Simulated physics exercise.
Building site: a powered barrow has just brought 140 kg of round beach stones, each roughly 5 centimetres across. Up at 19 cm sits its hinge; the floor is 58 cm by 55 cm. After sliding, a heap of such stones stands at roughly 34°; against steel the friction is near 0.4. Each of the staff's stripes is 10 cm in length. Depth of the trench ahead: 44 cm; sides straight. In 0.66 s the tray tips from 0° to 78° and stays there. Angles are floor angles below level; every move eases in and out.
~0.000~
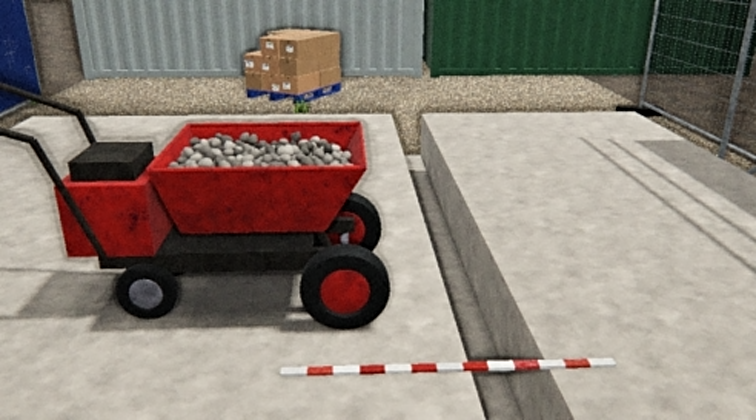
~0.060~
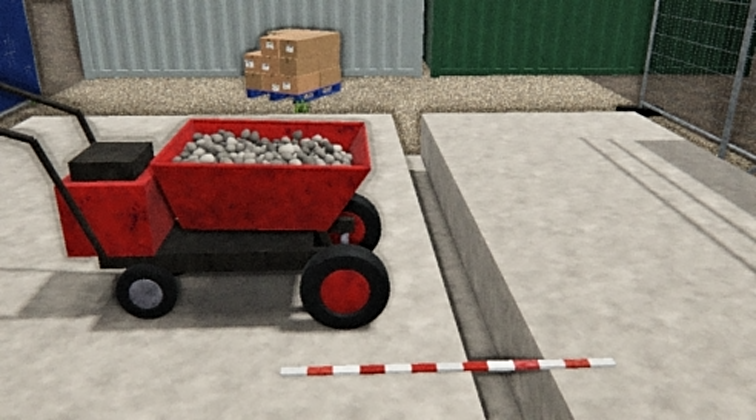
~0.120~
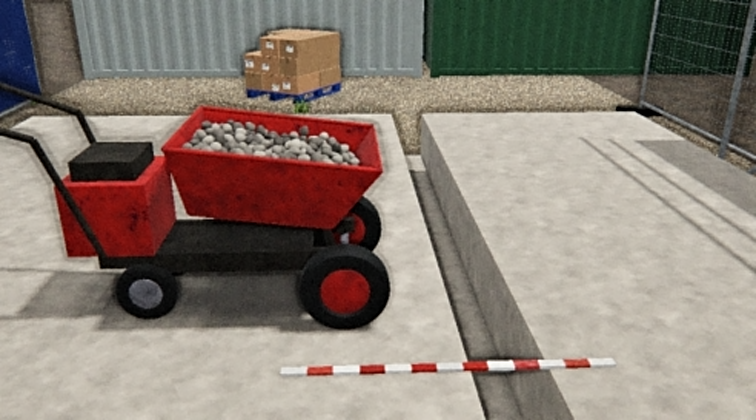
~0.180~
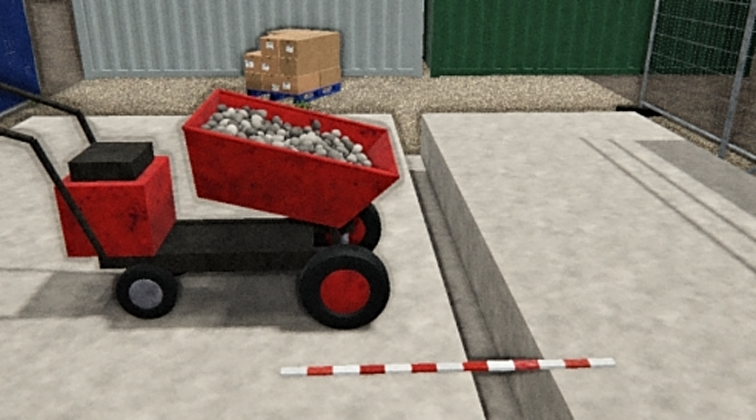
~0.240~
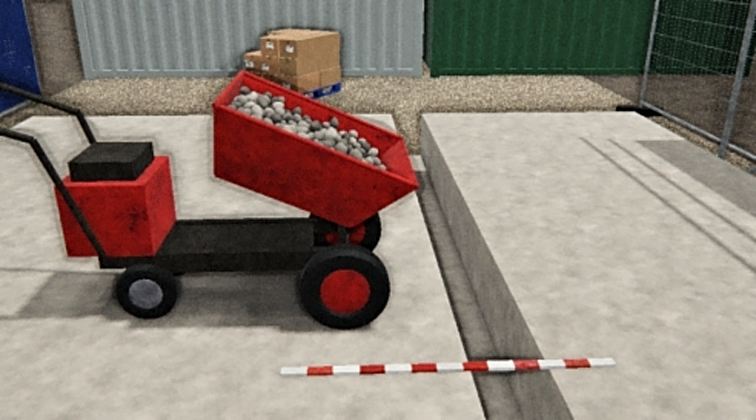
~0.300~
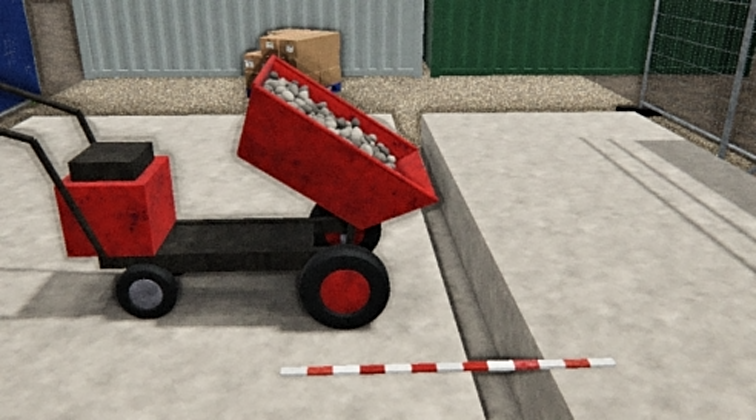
On a concrete yard at a building site, a red powered barrow loaded with round grey and white stones stands beside a narrow trench. Its tray begins level, then tilts slowly, the rear rising and the front lip swinging right and down, until it slants steeply with the stones still inside.
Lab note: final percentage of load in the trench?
Approx. 41 %.
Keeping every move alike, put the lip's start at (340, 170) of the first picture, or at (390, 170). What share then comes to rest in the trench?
It comes to about 65 and 25 in a hundred.
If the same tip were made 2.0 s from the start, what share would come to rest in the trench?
I'd put it at some 70 in a hundred.
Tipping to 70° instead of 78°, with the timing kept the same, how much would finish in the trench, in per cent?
About 45 per cent would end up in the trench.
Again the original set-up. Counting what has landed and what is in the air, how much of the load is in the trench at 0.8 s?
20 per cent, give or take.
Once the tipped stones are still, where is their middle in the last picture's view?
About (538, 282).
After 0.5 s the floor is at 66°; 100 % in the tray; the foremost stones are at (465, 228).
After 0.8 s the floor is at 78°; 49 % in the tray, 21 % in the trench, 30 % past the trench; the foremost stones are at (573, 302).
After 1.1 s the floor is at 78°; 6 % in the tray, 34 % in the trench, 60 % past the trench; the foremost stones are at (743, 259).
After 3.1 s the floor is at 78°; 0 % in the tray, 41 % in the trench, 59 % past the trench; the foremost stones are past the picture's edge.
